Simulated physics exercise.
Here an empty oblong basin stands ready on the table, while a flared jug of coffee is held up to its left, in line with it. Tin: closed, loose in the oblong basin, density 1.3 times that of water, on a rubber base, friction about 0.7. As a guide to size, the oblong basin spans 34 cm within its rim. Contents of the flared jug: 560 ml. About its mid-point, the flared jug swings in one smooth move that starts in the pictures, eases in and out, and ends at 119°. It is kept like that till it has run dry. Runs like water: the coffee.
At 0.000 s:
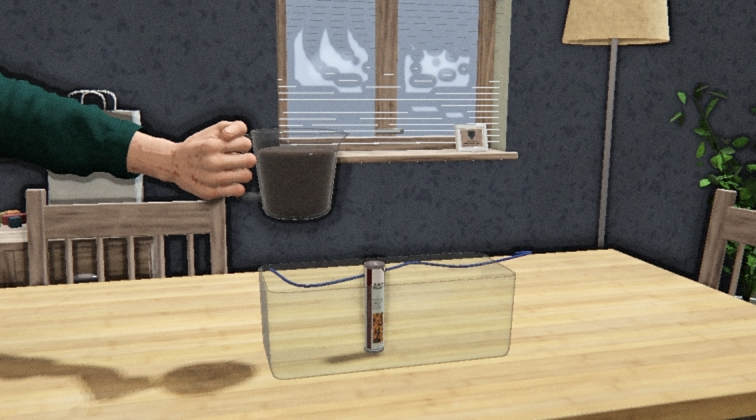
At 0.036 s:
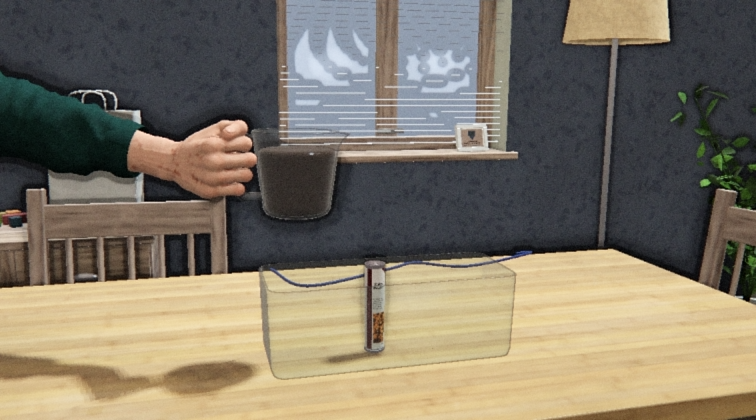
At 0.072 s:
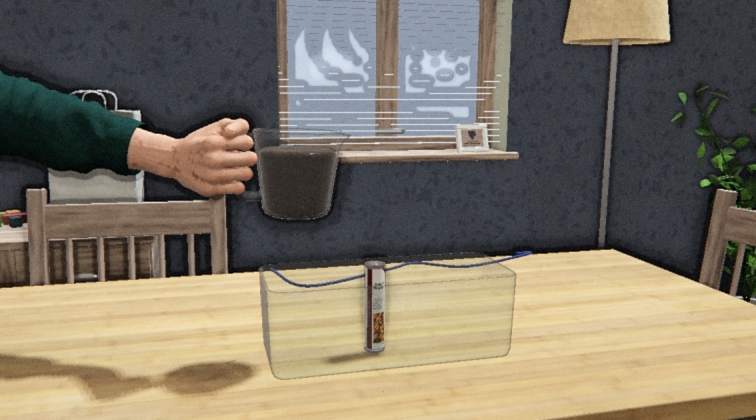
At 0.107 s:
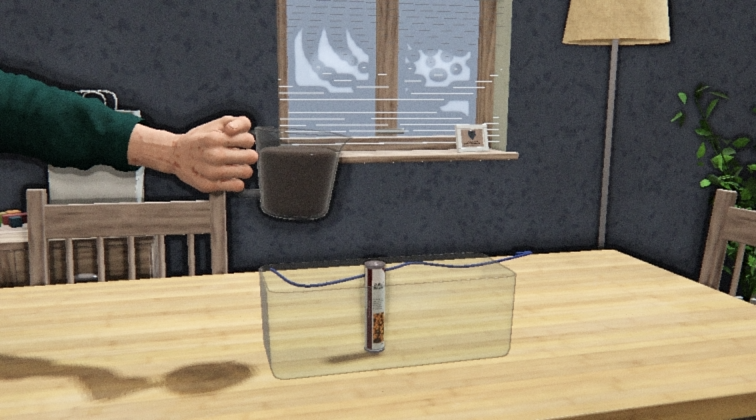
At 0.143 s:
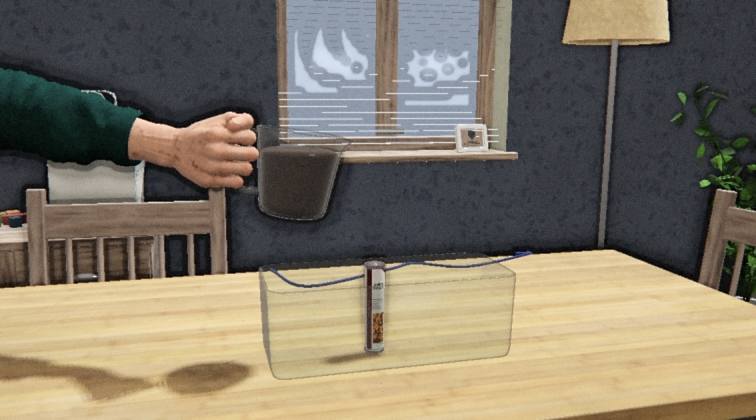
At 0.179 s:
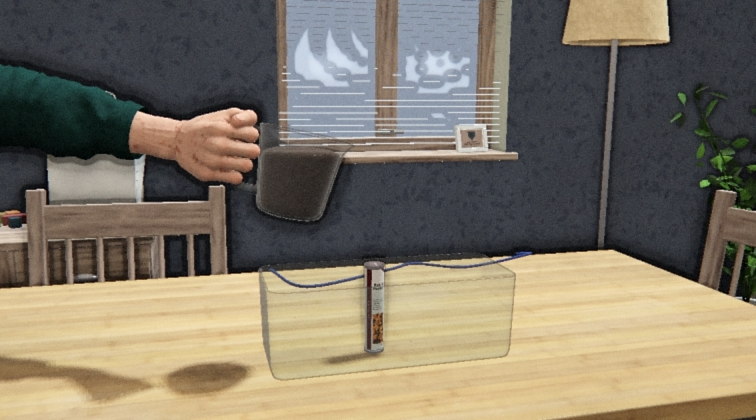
The clip opens on a hand in a dark green sleeve holding a flared jug of dark coffee above a wooden table, left of a clear oblong basin with a slim tin standing inside. The jug stays almost upright at first, then tilts slightly to the right, its coffee still inside.
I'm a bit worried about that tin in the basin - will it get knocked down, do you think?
Yes, it capsizes.
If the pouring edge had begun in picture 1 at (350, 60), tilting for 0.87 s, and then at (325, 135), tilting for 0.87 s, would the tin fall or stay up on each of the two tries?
The tin stays vertical the first time and overturns the second time.
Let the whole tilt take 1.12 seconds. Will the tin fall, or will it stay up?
With that tilt, the tin tips.
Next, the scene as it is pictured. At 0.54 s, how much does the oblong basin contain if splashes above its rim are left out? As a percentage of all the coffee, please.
Roughly 6 per cent.
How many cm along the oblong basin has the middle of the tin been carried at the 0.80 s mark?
Close to 0 cm.
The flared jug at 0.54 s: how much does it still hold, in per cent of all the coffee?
68 %.
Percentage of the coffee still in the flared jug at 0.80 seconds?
About 7 percent.
Then, 0.54 s in, the tilt is 81° and 69 per cent is still to pour; the tin stands where it began.
Then, 0.80 s in, the tilt is 117° and 7 per cent is still to pour; the tin stands where it began.
Then, 1.07 s in, the tilt is 119° and 0 per cent is still to pour; the tin leans 38°.
Then, 1.37 s in, the tilt is 119° and 0 per cent is still to pour; the tin lies on its side.
Finally, the tin lies on its side.
